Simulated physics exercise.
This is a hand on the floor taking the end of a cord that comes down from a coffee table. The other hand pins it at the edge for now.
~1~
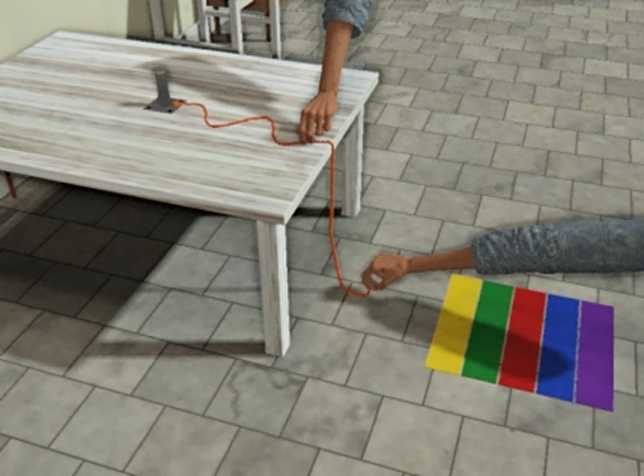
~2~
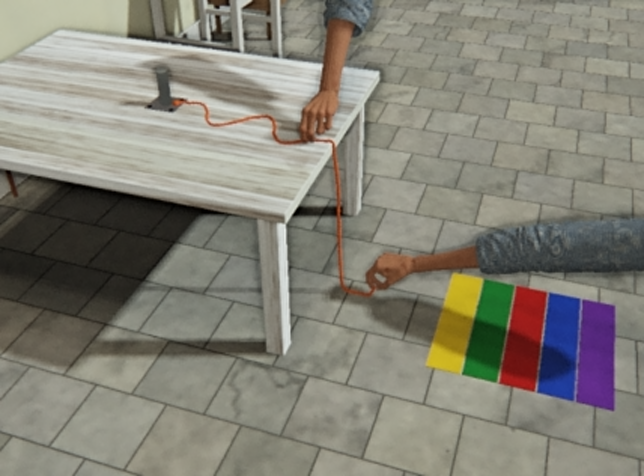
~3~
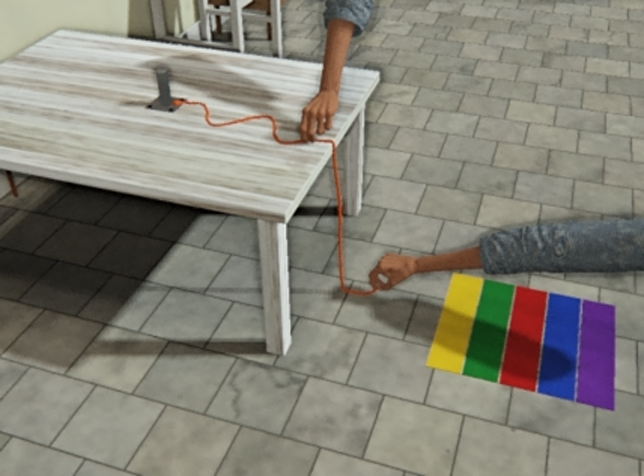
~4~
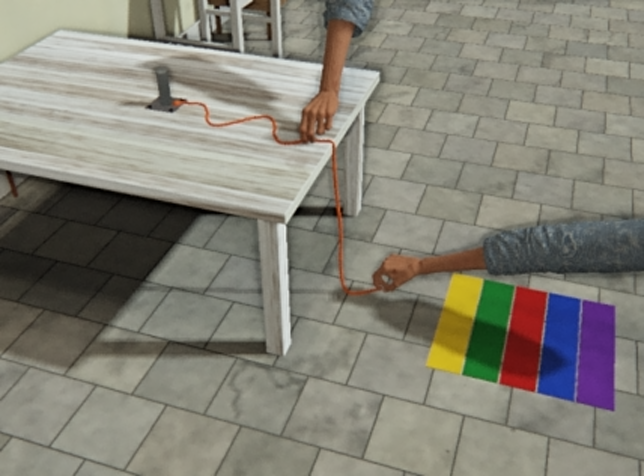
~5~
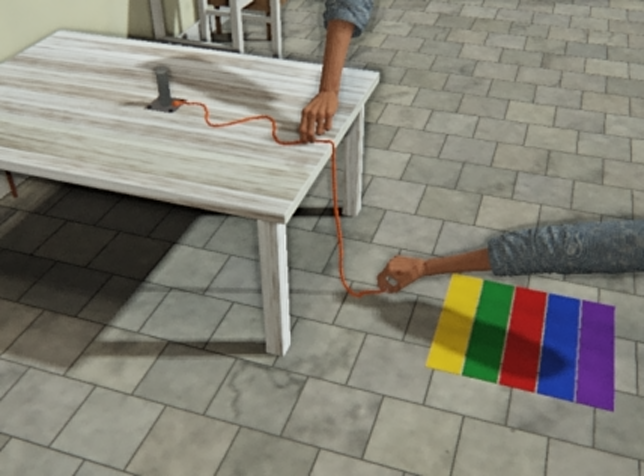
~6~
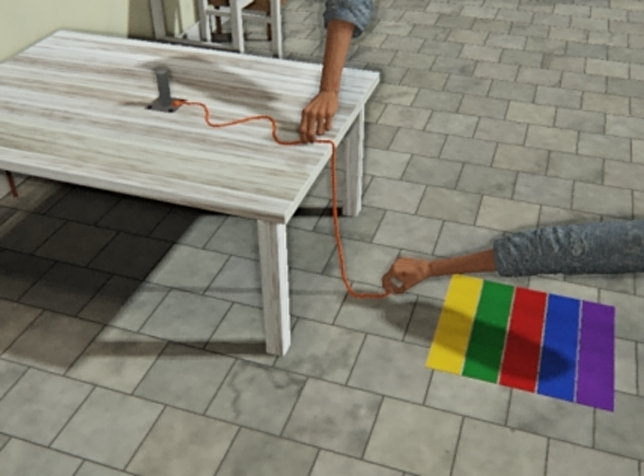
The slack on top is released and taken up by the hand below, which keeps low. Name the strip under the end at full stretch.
It gets as far as the blue strip.
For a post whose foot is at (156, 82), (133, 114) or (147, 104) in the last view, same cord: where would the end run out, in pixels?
About (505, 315), (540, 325) and (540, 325).
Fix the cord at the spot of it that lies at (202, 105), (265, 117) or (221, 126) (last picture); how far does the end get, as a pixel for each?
Near (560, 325), (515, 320) and (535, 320).
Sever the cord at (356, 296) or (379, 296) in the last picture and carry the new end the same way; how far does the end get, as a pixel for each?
In that order: (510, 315) and (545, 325).
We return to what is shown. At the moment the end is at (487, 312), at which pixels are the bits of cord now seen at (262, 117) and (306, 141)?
About (289, 130), and the other about (345, 179).
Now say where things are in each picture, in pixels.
The first frame shows end (371, 287); yellow (447, 352); green (483, 360); red (519, 369); blue (557, 377); purple (595, 386).
The second frame shows end (375, 287); cord through (205, 106) (241, 121) (276, 137) (334, 156) (339, 220) (342, 277).
The third frame shows end (378, 287).
The fourth frame shows end (382, 288); cord through (205, 106) (241, 121) (276, 138) (334, 156) (340, 221) (342, 278).
The fifth frame shows end (386, 290).
The sixth frame shows end (391, 291); cord through (205, 106) (241, 122) (276, 138) (333, 157) (336, 221) (344, 278).
Soon after, end near (487, 312); over green.
After that, end near (535, 322); over red.
At the stop, end near (566, 328); over blue. The blue one.
